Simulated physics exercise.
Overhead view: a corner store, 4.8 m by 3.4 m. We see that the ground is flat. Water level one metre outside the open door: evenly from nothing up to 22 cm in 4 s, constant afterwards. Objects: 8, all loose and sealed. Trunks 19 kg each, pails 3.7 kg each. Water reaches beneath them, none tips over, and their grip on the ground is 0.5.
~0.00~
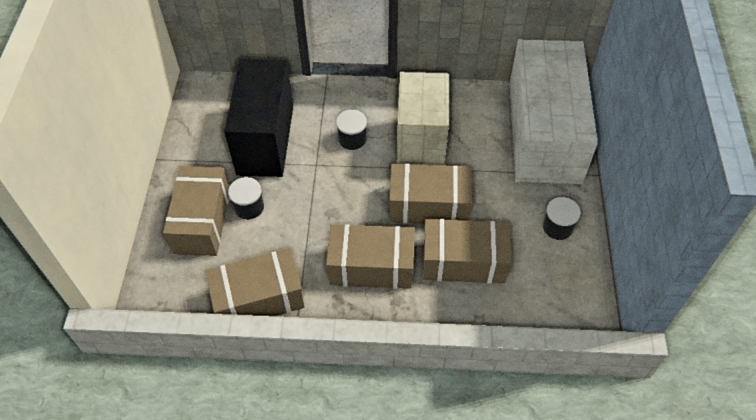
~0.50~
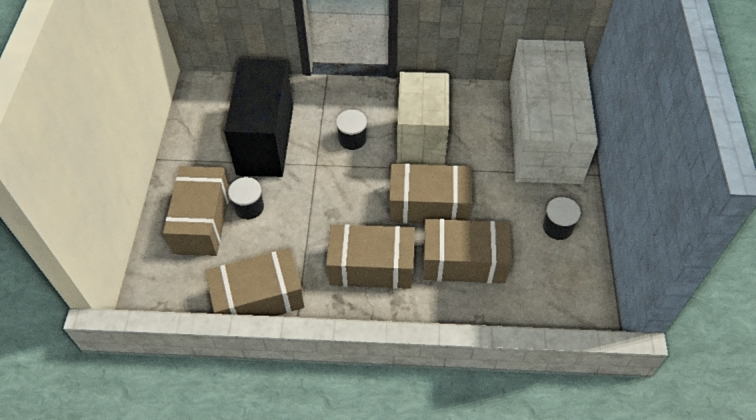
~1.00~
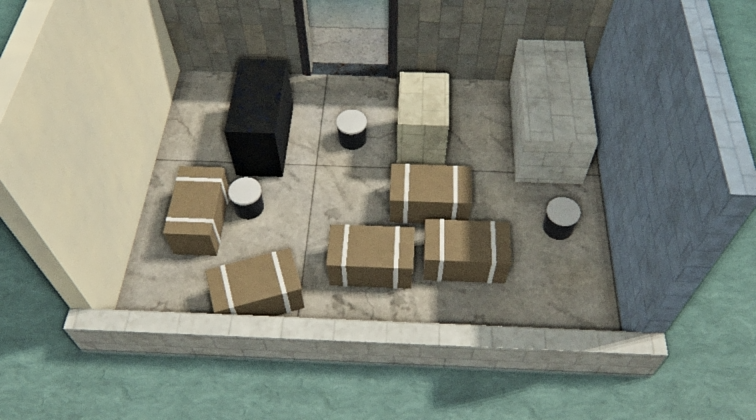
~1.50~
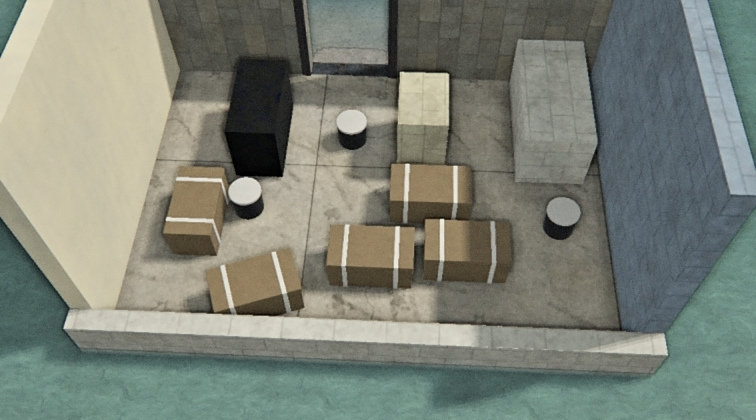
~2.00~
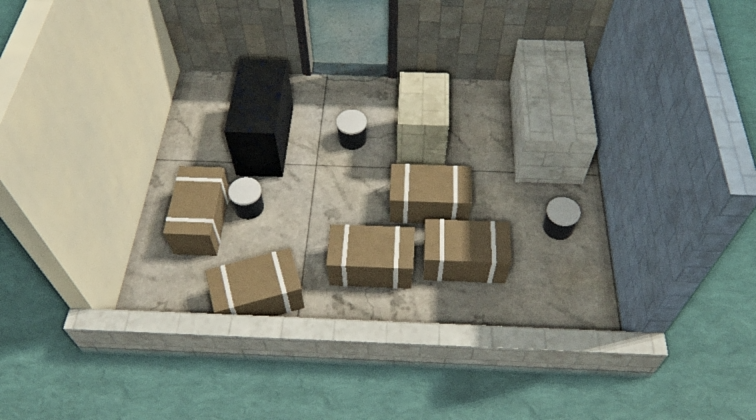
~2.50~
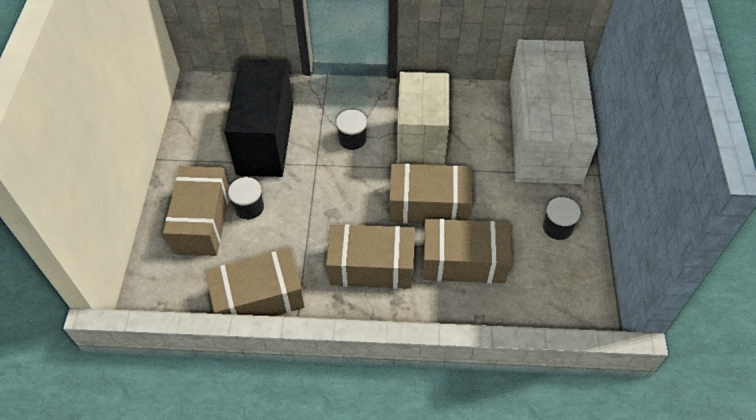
In a walled corner store, trunks and pails stay still while water rises outside the doorway.
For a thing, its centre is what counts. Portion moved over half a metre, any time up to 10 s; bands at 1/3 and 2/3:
It's going to be a fair part, a third to two thirds.
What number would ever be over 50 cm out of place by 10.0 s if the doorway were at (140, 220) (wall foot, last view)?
The answer would then be 7.
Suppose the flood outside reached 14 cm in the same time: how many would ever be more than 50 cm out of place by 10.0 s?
Then 2 of them.
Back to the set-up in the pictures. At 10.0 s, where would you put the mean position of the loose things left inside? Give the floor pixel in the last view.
They average out to somewhere around (395, 226).
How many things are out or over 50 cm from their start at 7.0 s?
I make it 2 by then.
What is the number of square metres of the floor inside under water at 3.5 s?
Some 2.0 m2 of it.
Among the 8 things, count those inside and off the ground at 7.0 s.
Count: 1.
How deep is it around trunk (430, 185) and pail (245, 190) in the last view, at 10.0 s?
Some 4 cm at the first, some 7 cm at the second.
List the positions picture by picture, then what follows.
In the first frame, a trunk at (253, 279) rests on the ground; a trunk at (194, 200) rests on the ground; 0.0 m2 under water; 0 of 8 have shifted.
In the second frame, a trunk at (253, 279) rests on the ground; a trunk at (194, 200) rests on the ground; water covers 0.0 m2; 0 of 8 have shifted.
In the third frame, a trunk at (253, 279) rests on the ground; a trunk at (194, 200) rests on the ground; 0.0 m2 under water; 0 of 8 have shifted.
In the fourth frame, a trunk at (253, 279), on the bottom; a trunk at (194, 200), on the bottom; water covers 0.0 m2; 0 of 8 have shifted.
In the fifth frame, a trunk at (253, 279) rests on the ground; a trunk at (194, 200) rests on the ground; water covers 0.0 m2; 0 of 8 have shifted.
In the sixth frame, a trunk at (253, 279) rests on the ground; a trunk at (194, 200), on the bottom; water covers 0.5 m2; 0 of 8 have shifted.
After 3.5 s 0 of 8 are over 50 cm from their spots; 0 afloat.
After 4.5 s 1 of 8 are over 50 cm from their spots; 1 afloat.
After 7.0 s 2 of 8 are over 50 cm from their spots; 1 afloat.
After 10.0 s 3 of 8 are over 50 cm from their spots, and 3 have been at some point; 5 afloat.
